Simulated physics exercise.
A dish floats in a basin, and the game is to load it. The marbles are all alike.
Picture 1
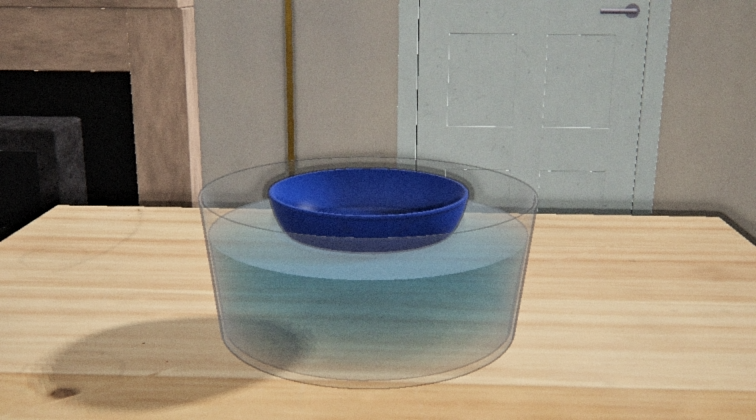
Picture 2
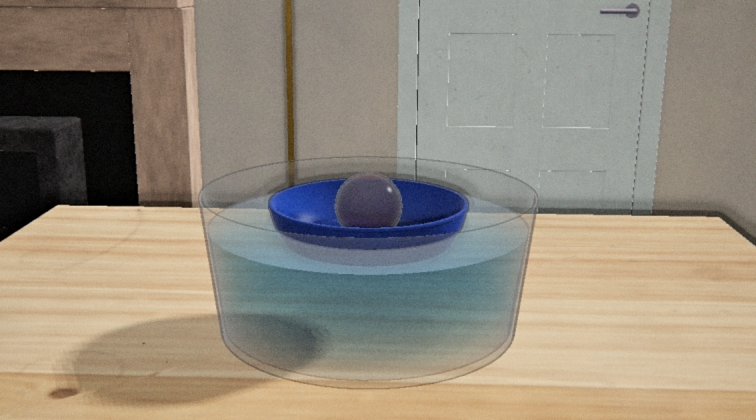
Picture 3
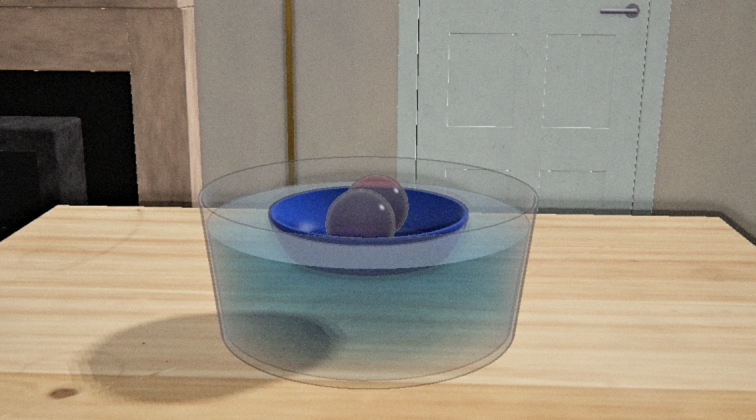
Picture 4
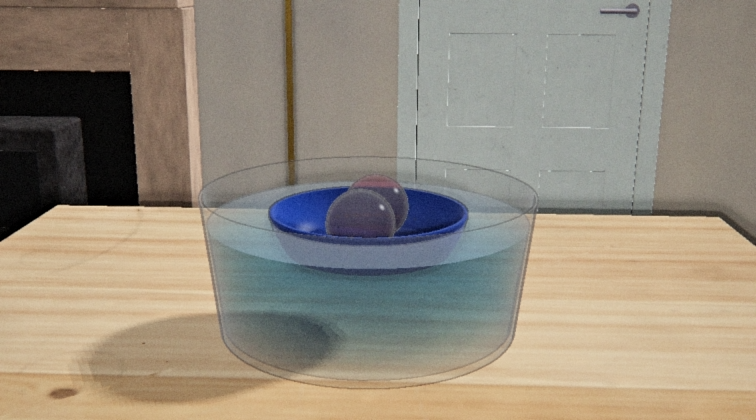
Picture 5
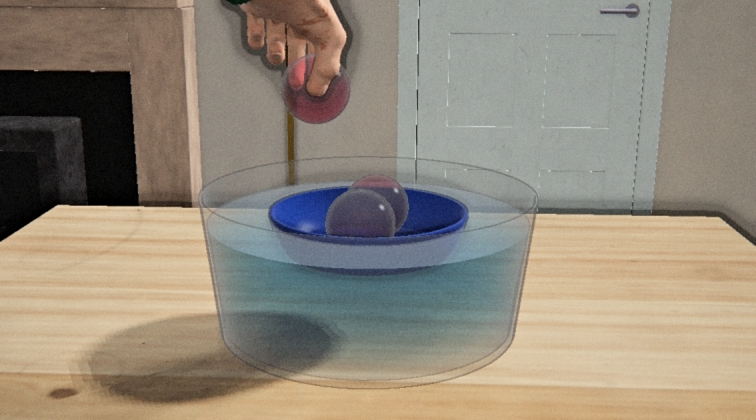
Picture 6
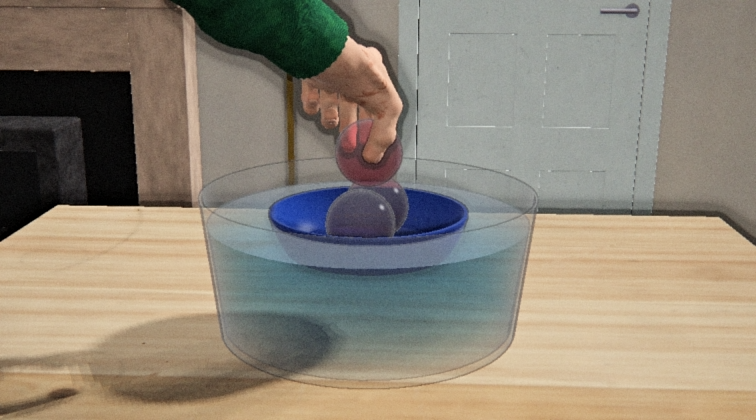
The video shows a blue dish floating in a clear basin of water, settling lower as first one and then a second glass marble appears in it, before a green-sleeved hand lowers another marble over the dish.
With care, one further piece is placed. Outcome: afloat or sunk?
I'd say it is headed down this time.
Shortly, the glass marble is in and the dish dips.
Then, water pours in over its edge.
At the finish, the dish lies on the bottom with its load.
